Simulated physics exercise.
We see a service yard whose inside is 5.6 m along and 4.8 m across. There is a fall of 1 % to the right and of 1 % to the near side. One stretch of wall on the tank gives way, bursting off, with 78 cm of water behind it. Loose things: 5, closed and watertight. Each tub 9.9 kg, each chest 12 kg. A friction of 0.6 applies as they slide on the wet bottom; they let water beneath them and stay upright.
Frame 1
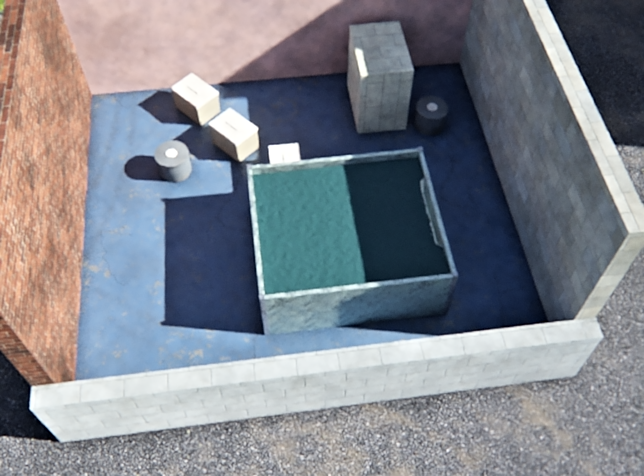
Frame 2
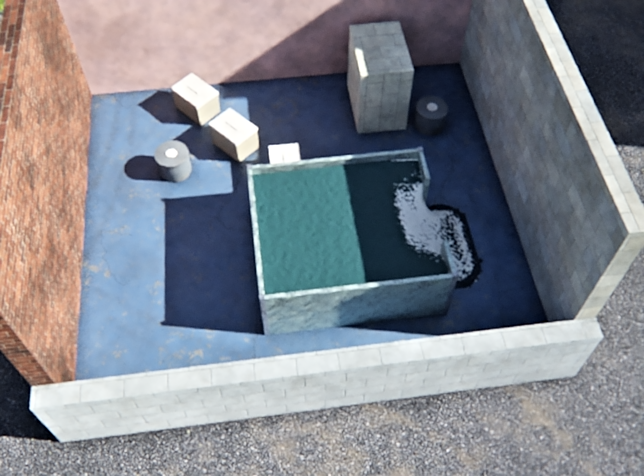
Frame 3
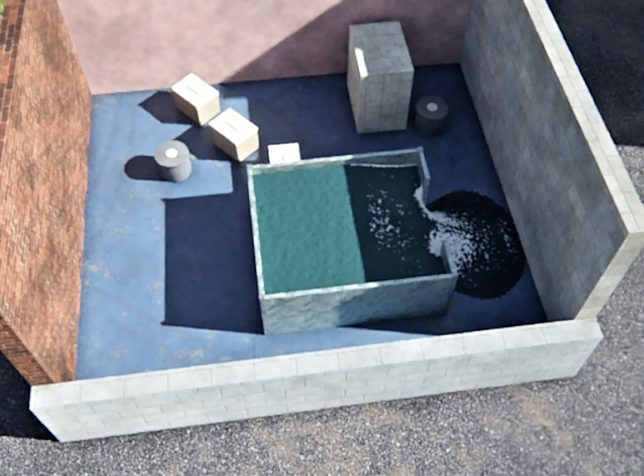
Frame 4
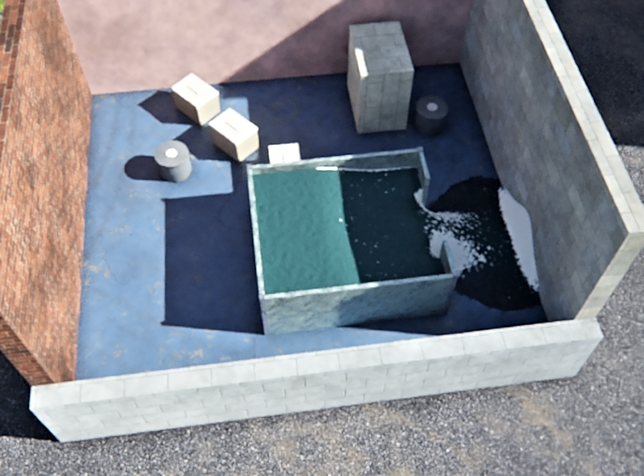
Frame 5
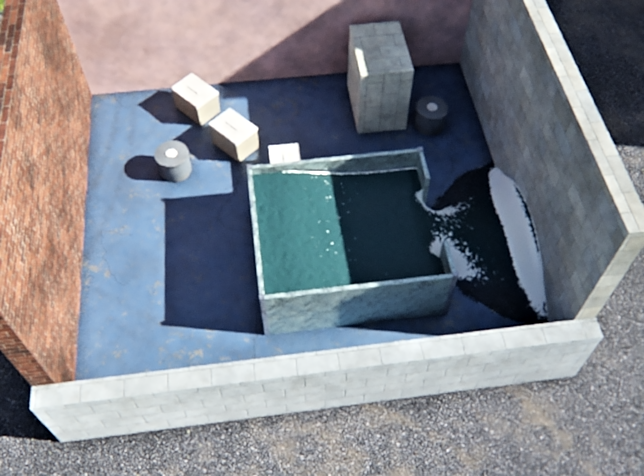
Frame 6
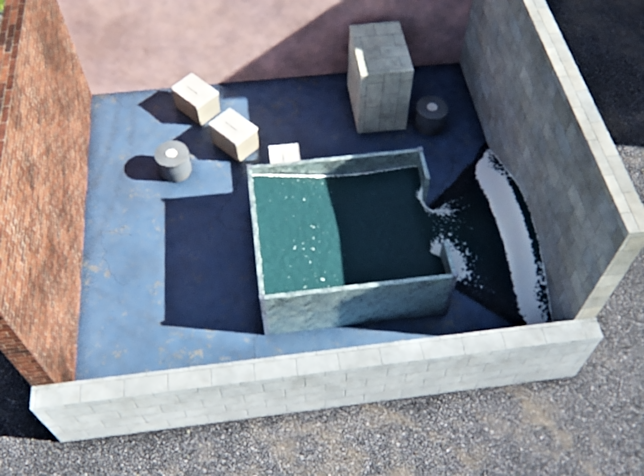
In a walled service yard, part of the right side of a tank of green water bursts open, and water gushes out, spreads across the floor to the right-hand wall and fans along it, while the tubs and chests stay still.
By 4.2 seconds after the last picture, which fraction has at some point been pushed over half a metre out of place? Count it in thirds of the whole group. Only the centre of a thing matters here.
Between one and two thirds of the group.
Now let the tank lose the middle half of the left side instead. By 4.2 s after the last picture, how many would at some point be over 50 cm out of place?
Result: 3 of them.
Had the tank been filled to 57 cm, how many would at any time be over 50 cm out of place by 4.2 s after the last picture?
Under that setup the answer is 1.
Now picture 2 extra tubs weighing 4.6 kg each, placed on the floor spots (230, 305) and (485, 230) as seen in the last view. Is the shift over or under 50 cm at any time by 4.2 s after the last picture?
In the order asked they come out inside the limit, beyond the limit.
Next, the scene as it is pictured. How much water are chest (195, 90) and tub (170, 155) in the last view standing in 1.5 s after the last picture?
Roughly 0 and 0 cm.
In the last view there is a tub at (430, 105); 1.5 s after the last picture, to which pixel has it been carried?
Estimated pixel: Around (413, 56).
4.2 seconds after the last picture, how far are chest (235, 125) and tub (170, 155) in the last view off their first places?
Shifts in order: 40 cm; 5 cm.
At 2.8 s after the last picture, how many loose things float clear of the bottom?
Count: 1.
Then, 0.4 s after the last picture 0 of 5 are over 50 cm from their spots; 0 afloat.
Then, 1.5 s after the last picture 1 of 5 are over 50 cm from their spots; 1 afloat.
Then, 2.8 s after the last picture 1 of 5 are over 50 cm from their spots; 1 afloat.
Then, 4.2 s after the last picture 2 of 5 are over 50 cm from their spots, and 2 have been at some point; 2 afloat.
